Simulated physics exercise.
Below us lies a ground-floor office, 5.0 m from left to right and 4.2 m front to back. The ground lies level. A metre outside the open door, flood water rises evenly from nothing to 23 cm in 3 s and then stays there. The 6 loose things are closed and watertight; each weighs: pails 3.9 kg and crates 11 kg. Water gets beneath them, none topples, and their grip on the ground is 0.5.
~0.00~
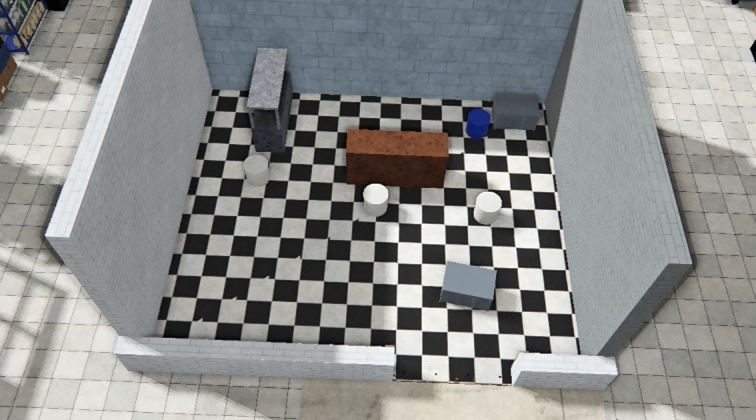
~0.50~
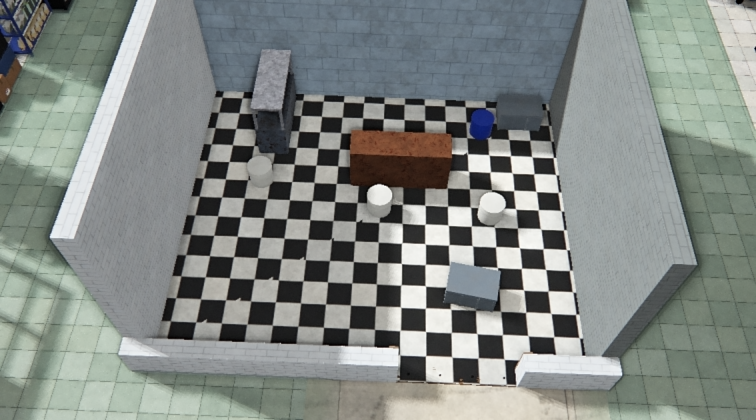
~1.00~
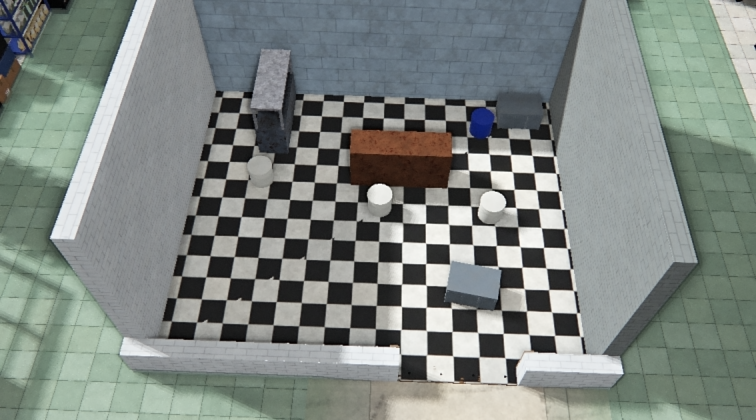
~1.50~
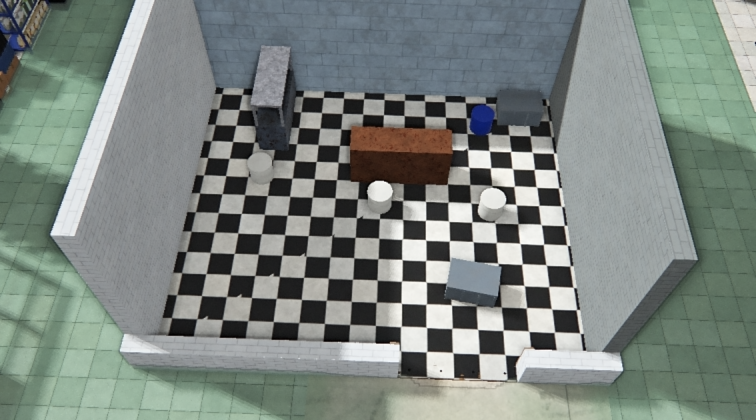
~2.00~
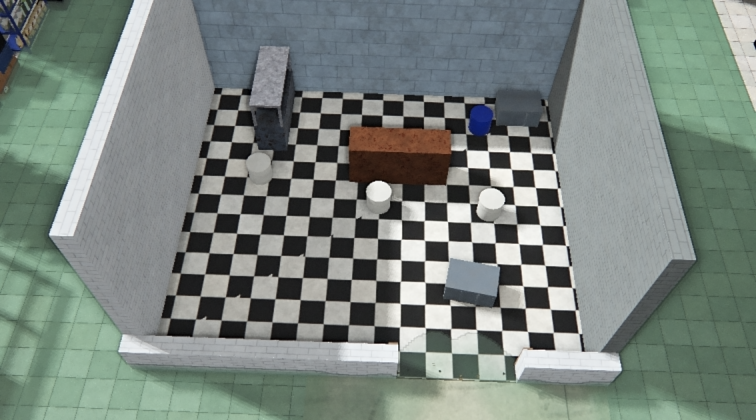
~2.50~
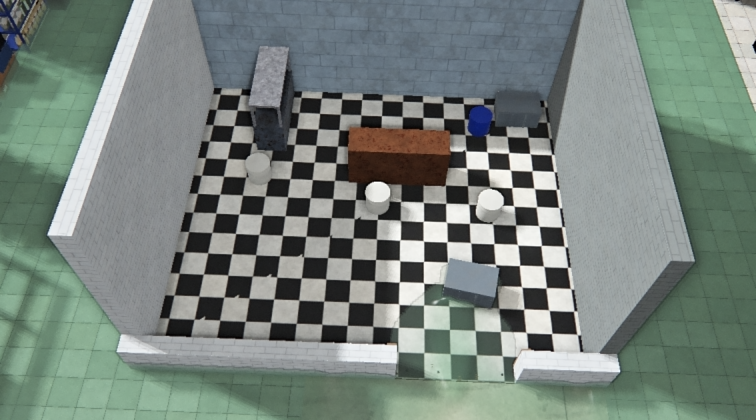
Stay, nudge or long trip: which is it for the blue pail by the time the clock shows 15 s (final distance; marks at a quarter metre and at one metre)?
Blue pail travels far.
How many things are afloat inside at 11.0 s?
6 of them.
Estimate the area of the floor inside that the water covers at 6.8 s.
Roughly 17 m2.
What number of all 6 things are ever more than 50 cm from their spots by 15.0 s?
6 of them.
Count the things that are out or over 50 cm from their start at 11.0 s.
I count 6.
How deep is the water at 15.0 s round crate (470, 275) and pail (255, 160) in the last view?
About 17 and 12 cm.
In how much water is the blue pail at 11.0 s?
About 10 cm.
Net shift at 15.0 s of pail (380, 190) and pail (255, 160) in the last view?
In that order: 250 cm, 80 cm.
After 3.5 s the blue pail is near (481, 115), 0.0 m from its start, aground; 0 afloat.
After 6.8 s the blue pail is near (431, 110), 0.7 m from its start, aground; 5 afloat.
After 11.0 s the blue pail is near (240, 157), 3.4 m from its start, afloat; 6 afloat.
After 15.0 s the blue pail is near (240, 147), 3.3 m from its start, afloat; 6 afloat.
